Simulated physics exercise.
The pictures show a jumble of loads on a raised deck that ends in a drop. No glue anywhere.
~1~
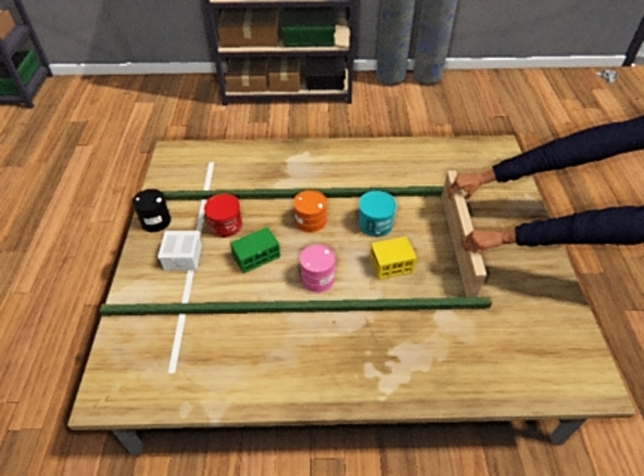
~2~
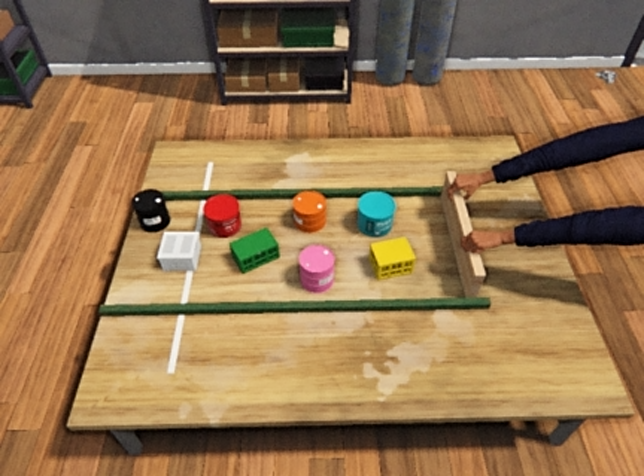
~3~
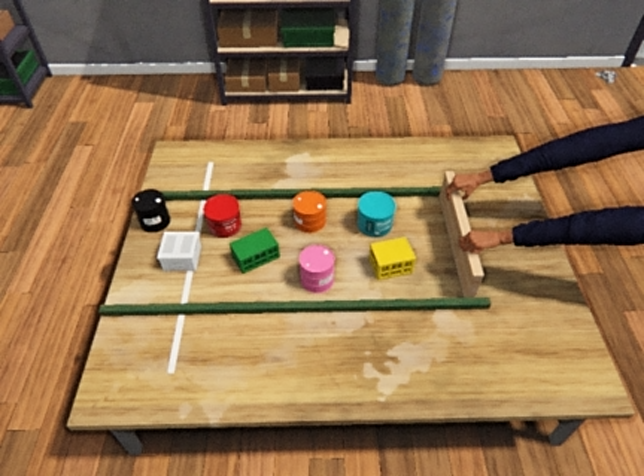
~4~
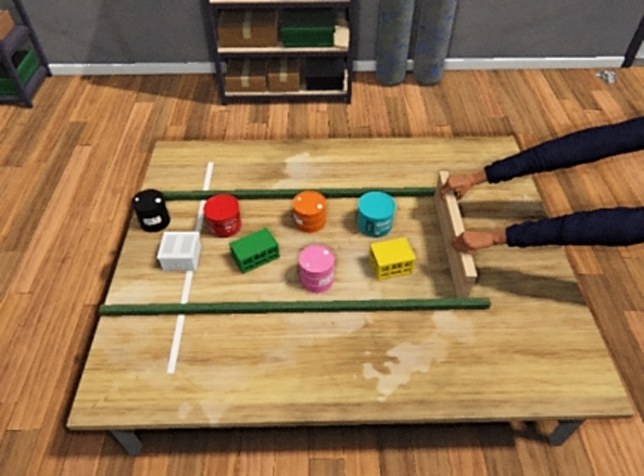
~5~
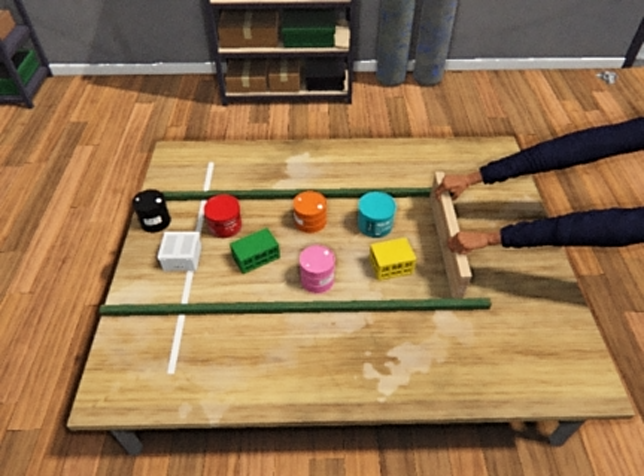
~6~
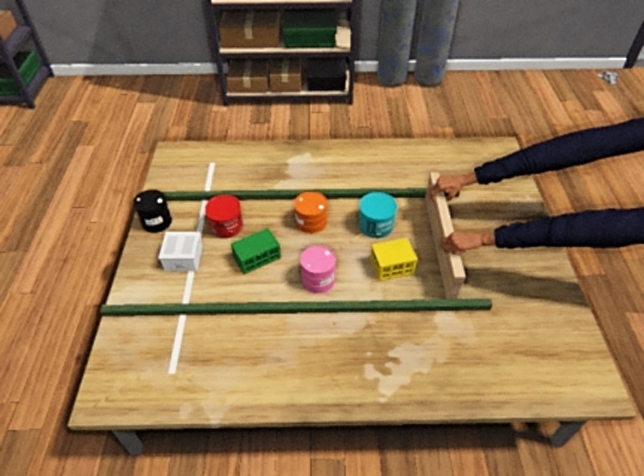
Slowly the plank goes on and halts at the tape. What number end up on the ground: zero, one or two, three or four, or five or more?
Outcome: The number that fall off is one or two.
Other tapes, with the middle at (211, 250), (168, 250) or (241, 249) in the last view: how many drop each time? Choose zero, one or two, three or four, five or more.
In that order: 1 or 2; 3 or 4; zero.
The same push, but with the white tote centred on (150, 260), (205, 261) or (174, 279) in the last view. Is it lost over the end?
Place by place, it tumbles off; goes over; remains up.
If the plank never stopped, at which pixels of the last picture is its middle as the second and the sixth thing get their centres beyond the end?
First at (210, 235), next at (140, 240).
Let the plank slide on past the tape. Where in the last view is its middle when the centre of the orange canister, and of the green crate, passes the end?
Near (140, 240) and (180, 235).
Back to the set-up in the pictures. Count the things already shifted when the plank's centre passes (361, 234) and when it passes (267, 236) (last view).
4 and 7.
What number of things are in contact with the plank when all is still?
That makes 4.
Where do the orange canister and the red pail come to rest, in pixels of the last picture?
The orange canister stops around (185, 203); the red pail around (146, 220).
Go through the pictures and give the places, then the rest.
In the first picture, black canister (152, 211); white tote (181, 251); red pail (224, 216); plank (461, 231); tape (195, 249).
In the second picture, white tote (180, 252); yellow crate (392, 259).
In the third picture, red pail (223, 217); green crate (255, 250).
In the fourth picture, black canister (152, 211); orange canister (310, 212).
In the fifth picture, white tote (181, 252); turquoise pail (376, 215).
In the sixth picture, black canister (153, 211); white tote (182, 252); red pail (225, 217); plank (443, 233); tape (196, 250).
Soon after, none off yet; black canister at rest near (153, 211); white tote at rest near (182, 252); red pail at rest near (225, 217).
Then, none off yet; black canister at rest near (153, 211); white tote moved a little near (174, 252); red pail moved about its own width near (197, 216).
By the end, the number that fall off is one or two; fallen, white tote and black canister.
